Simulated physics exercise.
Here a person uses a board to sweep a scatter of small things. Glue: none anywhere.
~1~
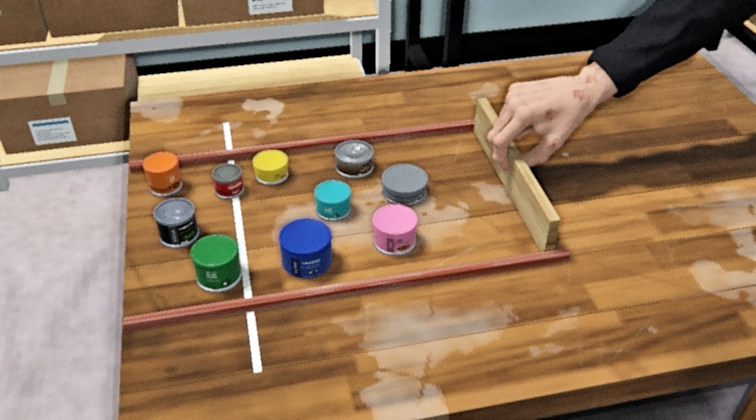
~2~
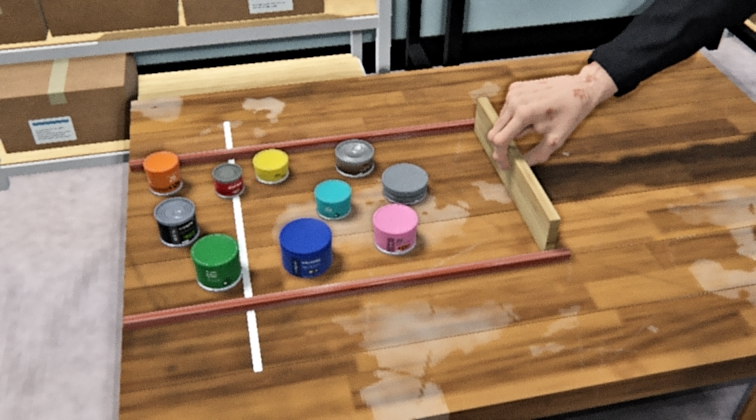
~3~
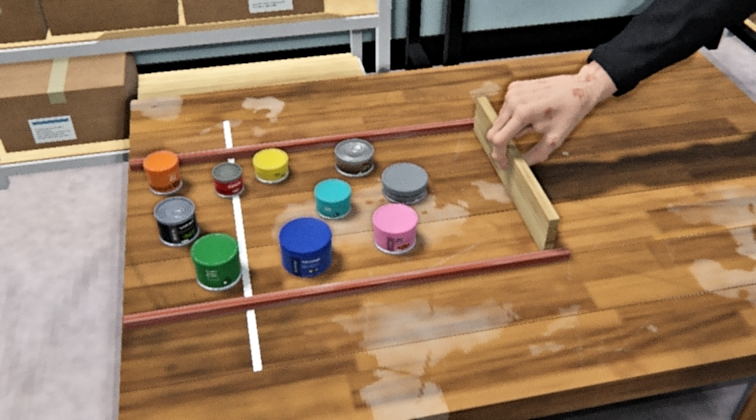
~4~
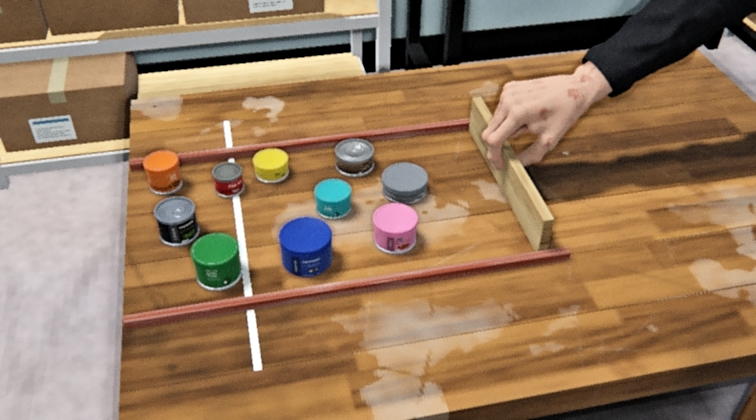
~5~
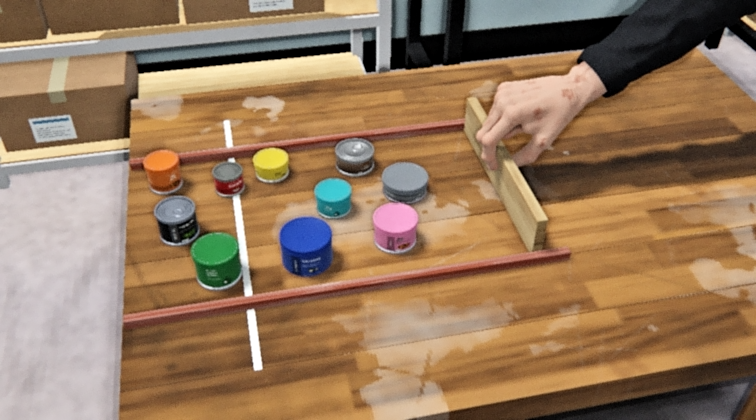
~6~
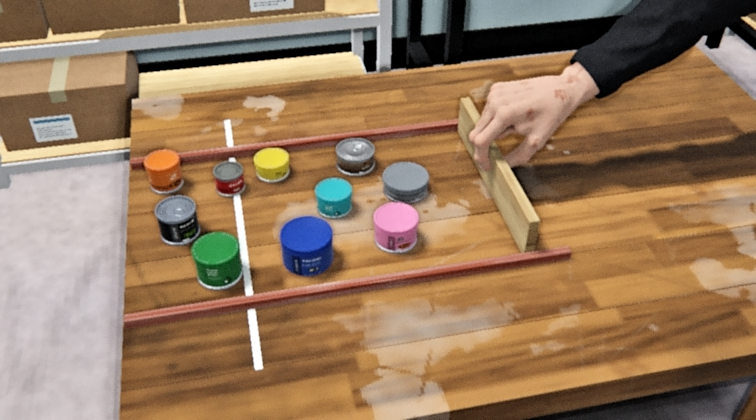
At first, a hand holds a wooden board upright at the right end of two red strips on a wooden table, with colourful small pots scattered to its left. The hand then slides the board slightly leftward between the strips, while the pots stay in place, untouched by the board.
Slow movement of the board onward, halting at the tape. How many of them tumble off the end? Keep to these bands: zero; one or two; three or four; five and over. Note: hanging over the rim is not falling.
Looks like the tally of pieces that topple off is zero there.
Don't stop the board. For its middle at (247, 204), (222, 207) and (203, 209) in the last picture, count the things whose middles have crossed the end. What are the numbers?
By position: 0 / 1 / 2.
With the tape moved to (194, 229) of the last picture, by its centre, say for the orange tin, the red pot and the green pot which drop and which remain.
First the orange tin, which leaves the top, then the red pot, which stays on top, and the green pot, which leaves the top.
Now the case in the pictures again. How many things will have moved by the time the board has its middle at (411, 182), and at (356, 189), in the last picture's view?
1 at one spot and 5 at the other.
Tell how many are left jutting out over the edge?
You'd get 1.
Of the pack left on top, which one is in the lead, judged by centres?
Green pot.
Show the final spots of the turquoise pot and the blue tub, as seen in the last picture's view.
The first comes to rest at (222, 227), and the second at (184, 280).
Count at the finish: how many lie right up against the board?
The figure is 4.
Early on, none off yet; orange tin at rest near (164, 172); black tin at rest near (178, 220); green pot at rest near (218, 261).
A while later, none off yet; orange tin at rest near (164, 172); black tin at rest near (178, 220); green pot travelled about its own width near (172, 273).
Finally, the number that fall off is zero.
